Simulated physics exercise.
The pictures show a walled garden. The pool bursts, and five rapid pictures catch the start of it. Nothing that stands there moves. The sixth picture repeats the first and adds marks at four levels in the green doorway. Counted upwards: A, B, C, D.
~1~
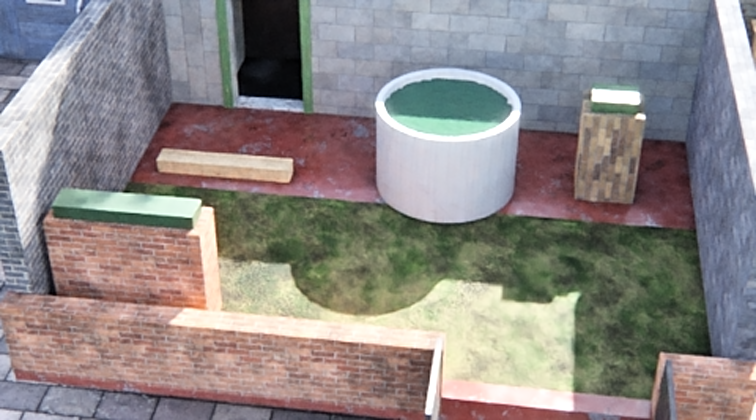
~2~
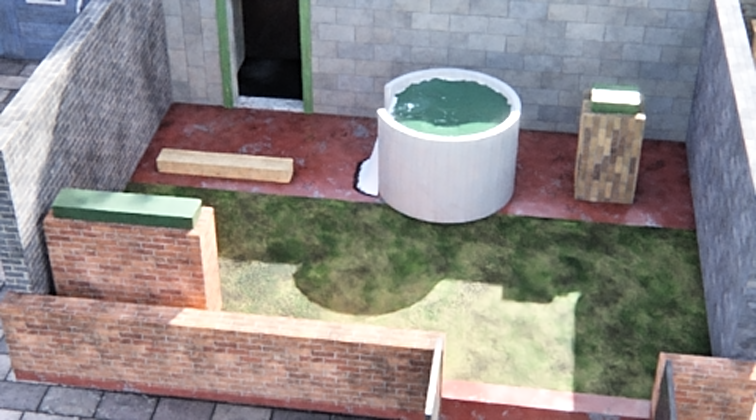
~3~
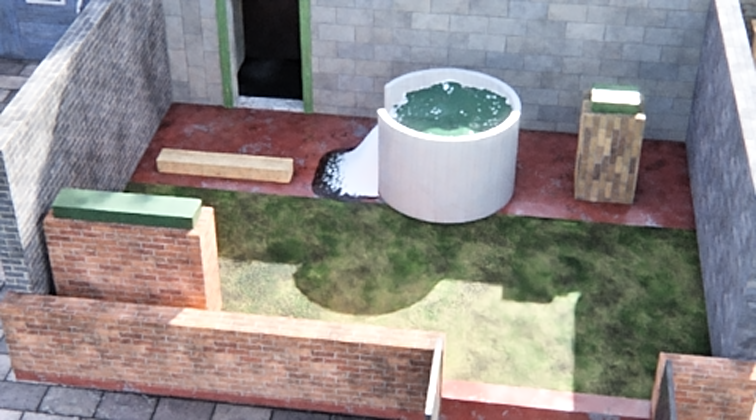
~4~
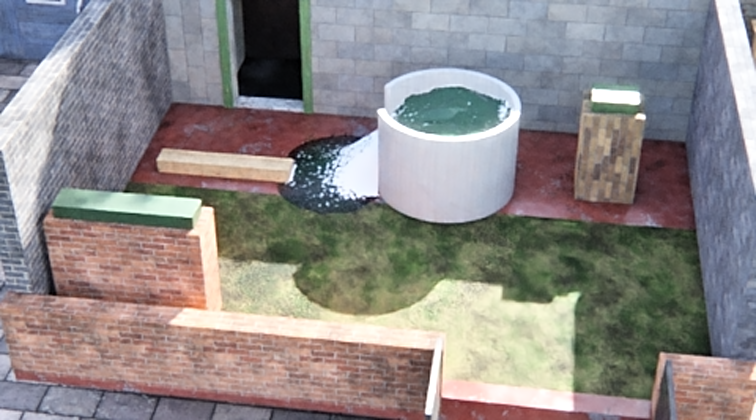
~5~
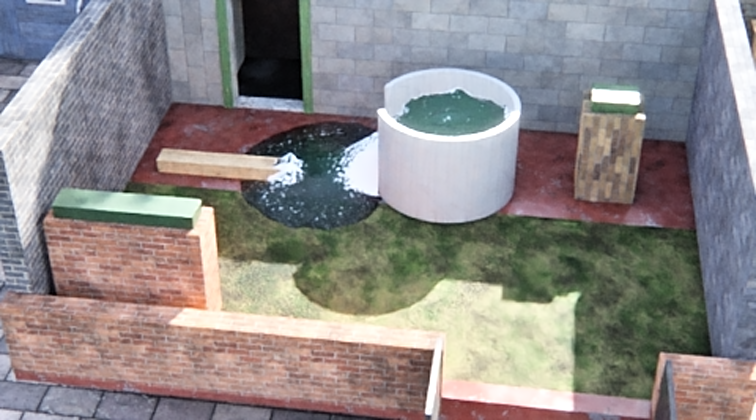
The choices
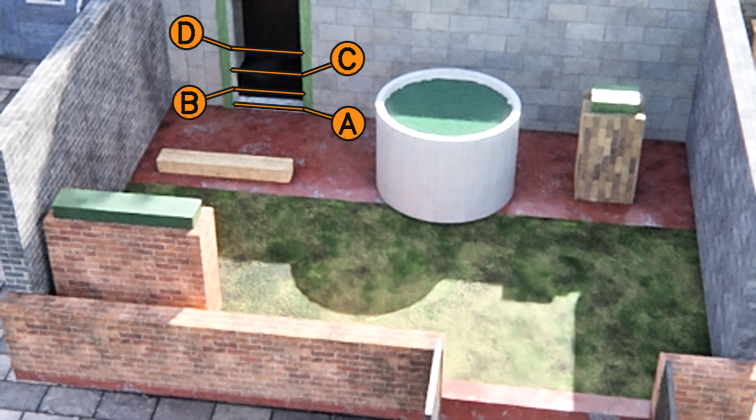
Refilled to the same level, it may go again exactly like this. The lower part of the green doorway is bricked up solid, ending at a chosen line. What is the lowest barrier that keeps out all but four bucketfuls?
Line B.
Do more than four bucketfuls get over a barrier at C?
No.
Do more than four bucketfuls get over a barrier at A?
Yes, it does.
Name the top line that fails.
It is A.
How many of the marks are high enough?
Three of them.
In orange, A at (269, 106); B at (268, 91); C at (267, 72); D at (266, 50); from the bottom up A, B, C, D.
With A, some 20 bucketfuls get in.
With B, nothing gets over.
With C, nothing gets over.
With D, nothing gets over.
